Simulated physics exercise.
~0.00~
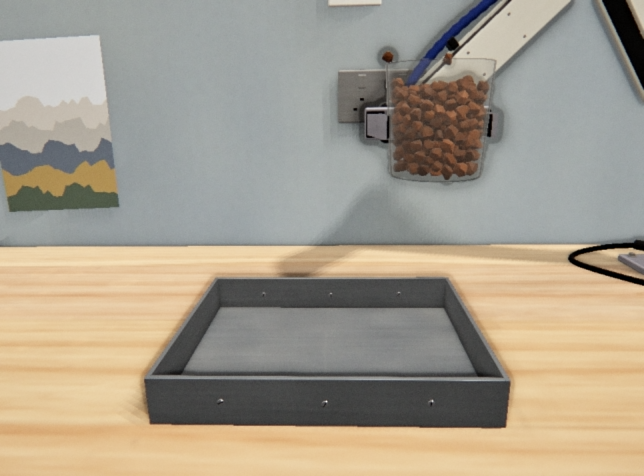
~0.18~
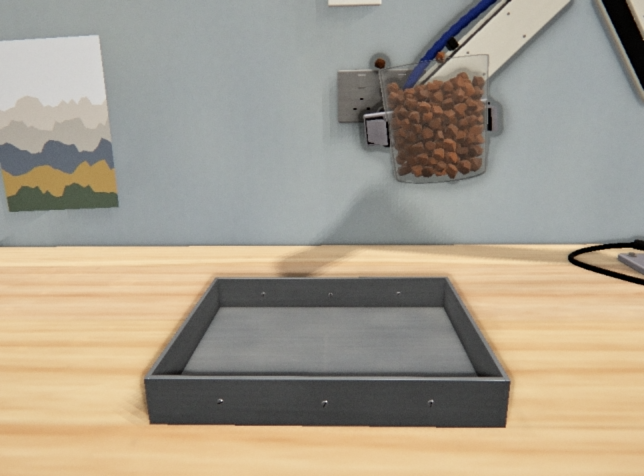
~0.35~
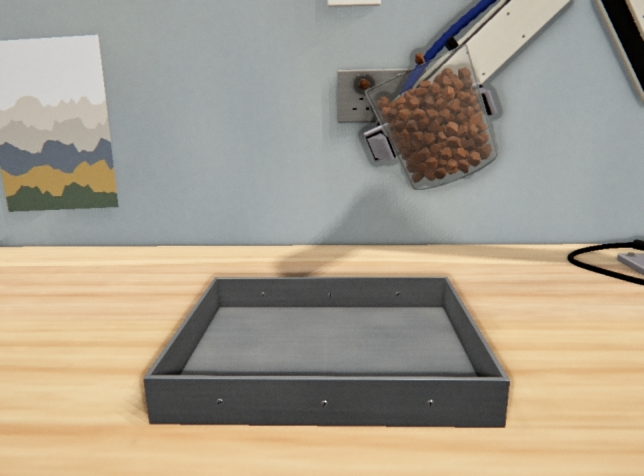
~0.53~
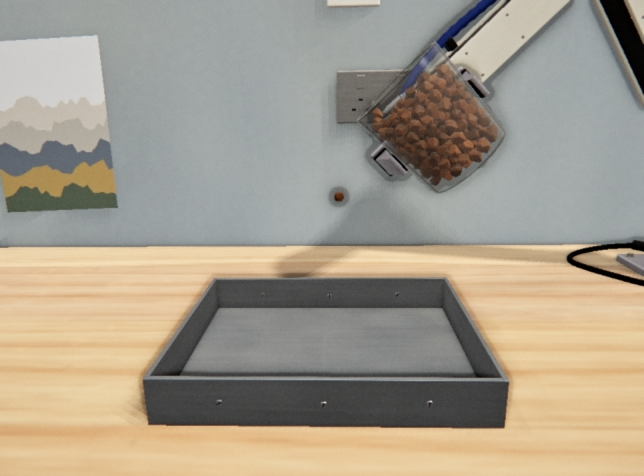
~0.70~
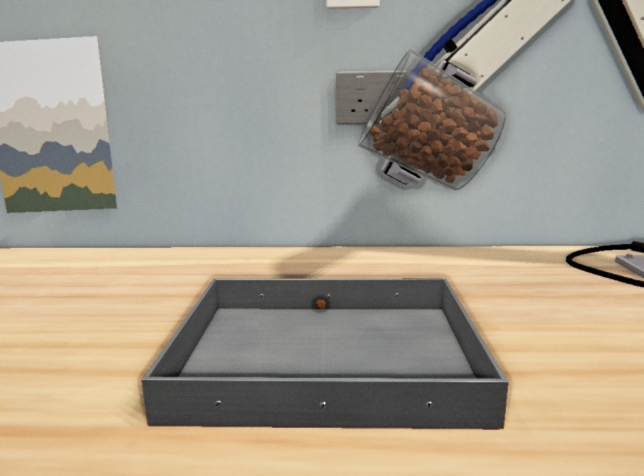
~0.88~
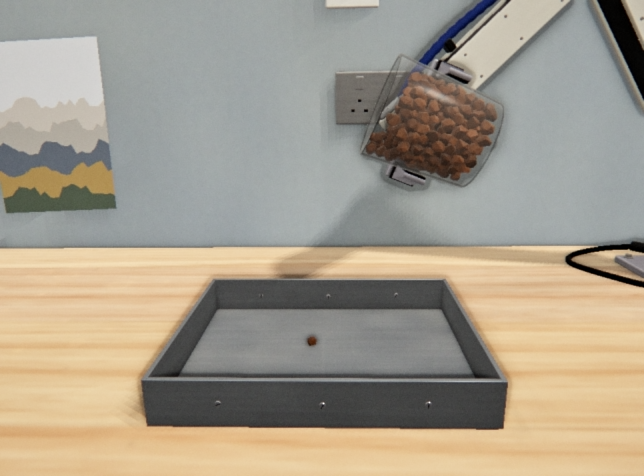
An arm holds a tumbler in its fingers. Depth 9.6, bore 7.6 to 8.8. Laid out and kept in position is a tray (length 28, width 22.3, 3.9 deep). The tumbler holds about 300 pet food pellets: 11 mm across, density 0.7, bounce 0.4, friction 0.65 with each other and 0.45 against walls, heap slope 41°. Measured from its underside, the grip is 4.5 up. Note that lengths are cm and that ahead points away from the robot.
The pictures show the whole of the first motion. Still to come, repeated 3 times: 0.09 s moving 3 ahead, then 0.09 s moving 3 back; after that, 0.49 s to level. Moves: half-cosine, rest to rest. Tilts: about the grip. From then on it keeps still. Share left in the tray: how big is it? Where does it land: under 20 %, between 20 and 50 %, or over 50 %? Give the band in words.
It falls in the band between 20 and 50 %.
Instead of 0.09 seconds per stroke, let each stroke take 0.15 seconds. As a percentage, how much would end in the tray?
I'd expect some 10 per cent.
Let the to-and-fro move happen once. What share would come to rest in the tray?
Then about 20 per cent.
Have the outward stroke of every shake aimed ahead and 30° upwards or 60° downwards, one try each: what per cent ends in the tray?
Near 55 and 10 percent respectively.
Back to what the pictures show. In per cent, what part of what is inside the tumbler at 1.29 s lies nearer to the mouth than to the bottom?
I'd say close to 40 per cent.
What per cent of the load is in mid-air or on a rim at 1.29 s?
Roughly 10 per cent.
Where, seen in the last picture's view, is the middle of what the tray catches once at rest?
Around pixel (252, 347).
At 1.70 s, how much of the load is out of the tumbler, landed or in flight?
My estimate is roughly 40 % gone.
By 1.29 s, tilted 68° forward, highest piece 25 above the table; 217 in the tumbler, 57 in the tray, 29 in flight or on a rim.
By 1.70 s, tilted 26° forward, highest piece 27 above the table; 182 in the tumbler, 116 in the tray, 2 on the table or floor, 3 in flight or on a rim.
By 2.11 s, level, highest piece 27 above the table; 182 in the tumbler, 119 in the tray, 2 on the table or floor.
By 3.16 s, level, highest piece 27 above the table; 182 in the tumbler, 119 in the tray, 2 on the table or floor.
Final count, 182 in the tumbler, 119 in the tray, 2 on the table or floor. That is 39 % in the tray.
